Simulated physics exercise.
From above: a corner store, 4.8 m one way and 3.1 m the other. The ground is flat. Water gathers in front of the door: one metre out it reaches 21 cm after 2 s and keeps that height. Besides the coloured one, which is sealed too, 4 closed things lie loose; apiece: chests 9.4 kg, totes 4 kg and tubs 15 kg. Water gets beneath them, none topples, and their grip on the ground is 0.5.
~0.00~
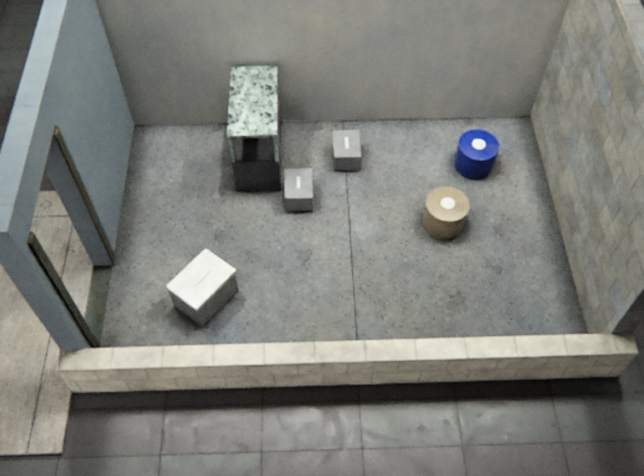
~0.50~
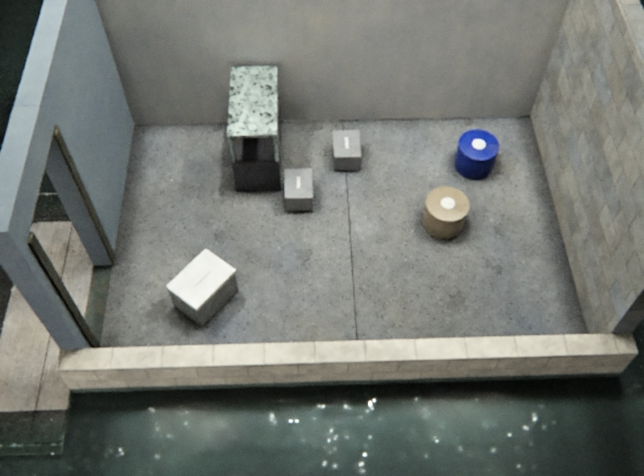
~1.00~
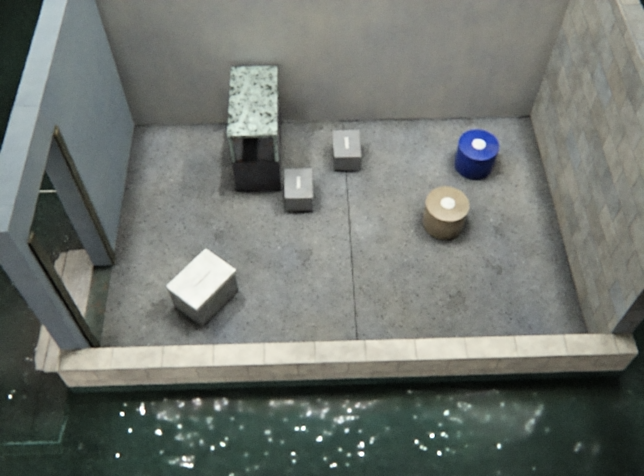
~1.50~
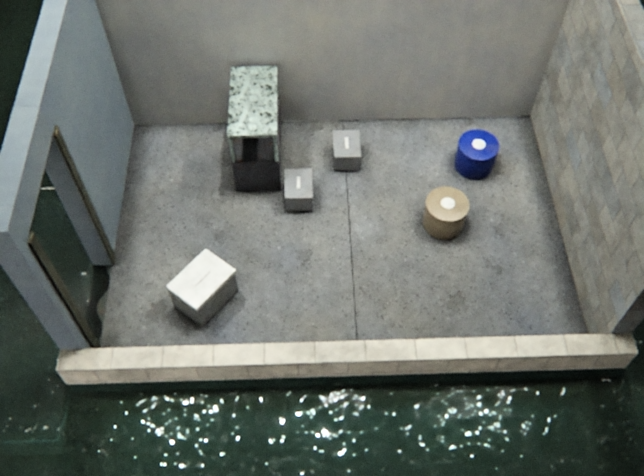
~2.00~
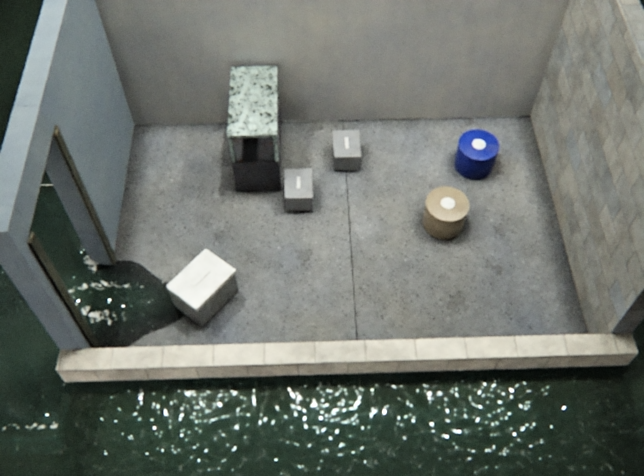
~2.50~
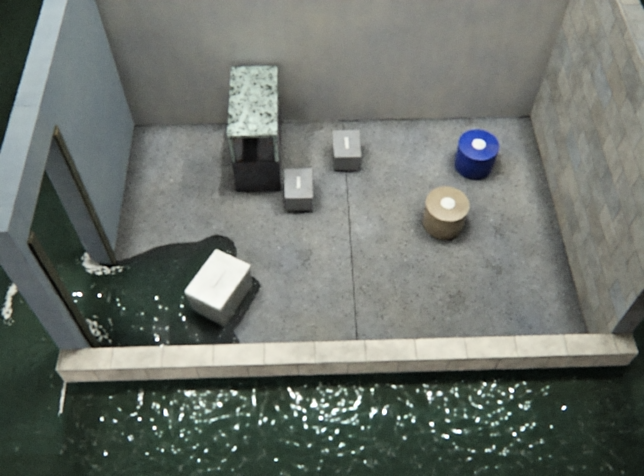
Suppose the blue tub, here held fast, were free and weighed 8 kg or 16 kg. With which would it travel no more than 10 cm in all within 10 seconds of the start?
Verdict: Neither load is enough.
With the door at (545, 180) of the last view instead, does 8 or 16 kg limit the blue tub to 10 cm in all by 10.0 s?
In that case neither weight holds it.
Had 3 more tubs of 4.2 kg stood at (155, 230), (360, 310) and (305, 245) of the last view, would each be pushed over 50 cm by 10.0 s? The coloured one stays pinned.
In turn: Short of it, more, more.
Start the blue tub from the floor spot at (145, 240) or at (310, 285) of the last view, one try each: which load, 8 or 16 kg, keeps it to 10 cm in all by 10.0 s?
In turn: Either load holds; neither holds.
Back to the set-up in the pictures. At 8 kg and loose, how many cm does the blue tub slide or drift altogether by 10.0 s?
Some 80 cm in all.
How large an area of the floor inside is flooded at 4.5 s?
Some 10.5 m2.
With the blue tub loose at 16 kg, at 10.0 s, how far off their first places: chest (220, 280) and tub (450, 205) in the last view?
In turn: 300 cm, 20 cm.
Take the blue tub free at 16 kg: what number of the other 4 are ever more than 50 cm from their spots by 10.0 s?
3 of them.
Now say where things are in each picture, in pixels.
The first picture shows the blue tub at (479, 145) rests on the ground; water covers 0.0 m2; 0 of 5 have shifted.
The second picture shows the blue tub at (479, 145) rests on the ground; 0.0 m2 under water; 0 of 5 have shifted.
The third picture shows the blue tub at (479, 145) rests on the ground; 0.0 m2 under water; 0 of 5 have shifted.
The fourth picture shows the blue tub at (479, 145), on the bottom; water covers 0.0 m2; 0 of 5 have shifted.
The fifth picture shows the blue tub at (479, 145) rests on the ground; water covers 0.5 m2; 0 of 5 have shifted.
The sixth picture shows the blue tub at (479, 145), on the bottom; 1.5 m2 under water; 1 of 5 have shifted.
After 3.5 s the blue tub would be 0 cm from its start with 8 kg and 0 cm from its start with 16 kg; 0 cm of water round it then.
After 4.5 s the blue tub would be 0 cm from its start with 8 kg and 0 cm from its start with 16 kg; 1 cm of water round it then.
After 7.0 s the blue tub would be 5 cm from its start with 8 kg and 0 cm from its start with 16 kg; 6 cm of water round it then.
After 10.0 s the blue tub would be 21 cm from its start with 8 kg and 23 cm from its start with 16 kg; 11 cm of water round it then.
